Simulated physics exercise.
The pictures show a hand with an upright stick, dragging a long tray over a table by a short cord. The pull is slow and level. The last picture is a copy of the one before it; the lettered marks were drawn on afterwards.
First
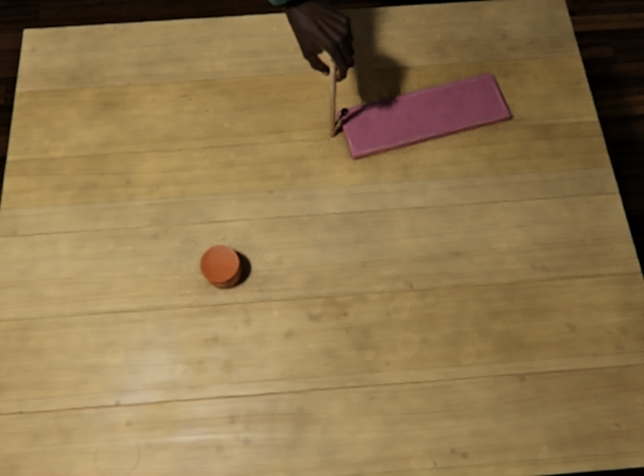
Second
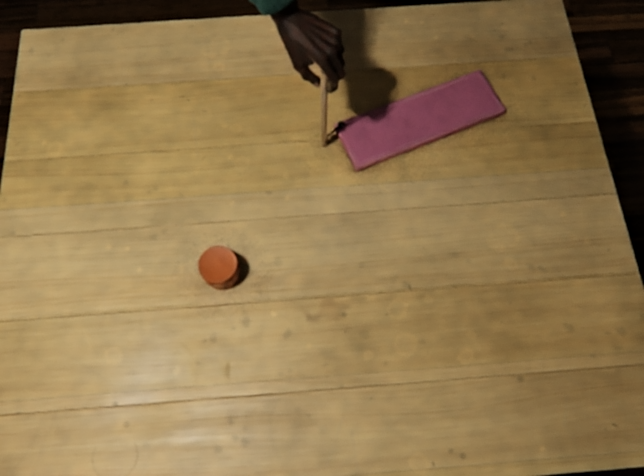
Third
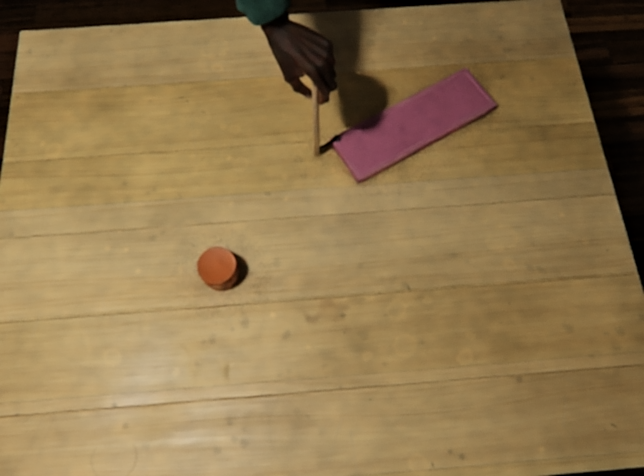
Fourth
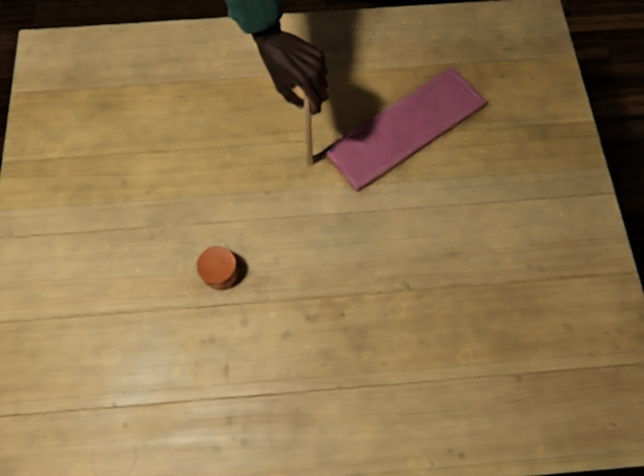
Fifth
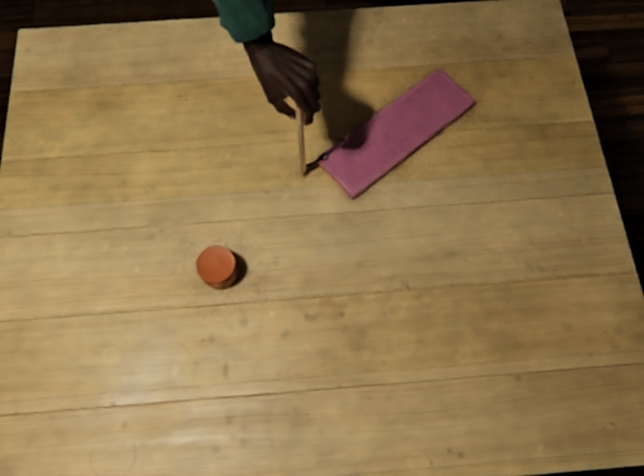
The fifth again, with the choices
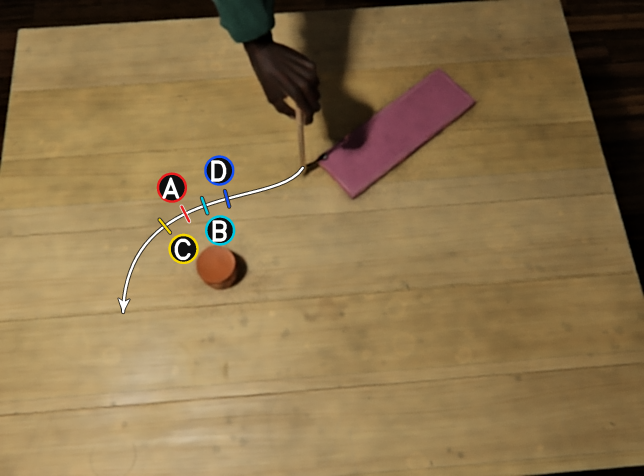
On a wooden table, a hand with a stick slowly drags a pink tray left.
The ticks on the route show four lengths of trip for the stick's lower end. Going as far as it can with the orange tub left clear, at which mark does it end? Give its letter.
No farther than A.
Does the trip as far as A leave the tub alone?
For that mark, yes.
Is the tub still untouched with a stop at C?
No.
On the copy, A at (185, 214); B at (205, 206); C at (165, 226); D at (227, 199); the route from (303, 168) via (190, 211) to (123, 312).
On A. First, foot of the stick (264, 190), middle of the tray (361, 146).
Then, foot of the stick (223, 201), middle of the tray (324, 161).
Finally, foot of the stick (186, 214), middle of the tray (289, 174); nothing has been touched.
By contrast, B is safe but short; C is too far, the tub has been hit; D is safe but short.
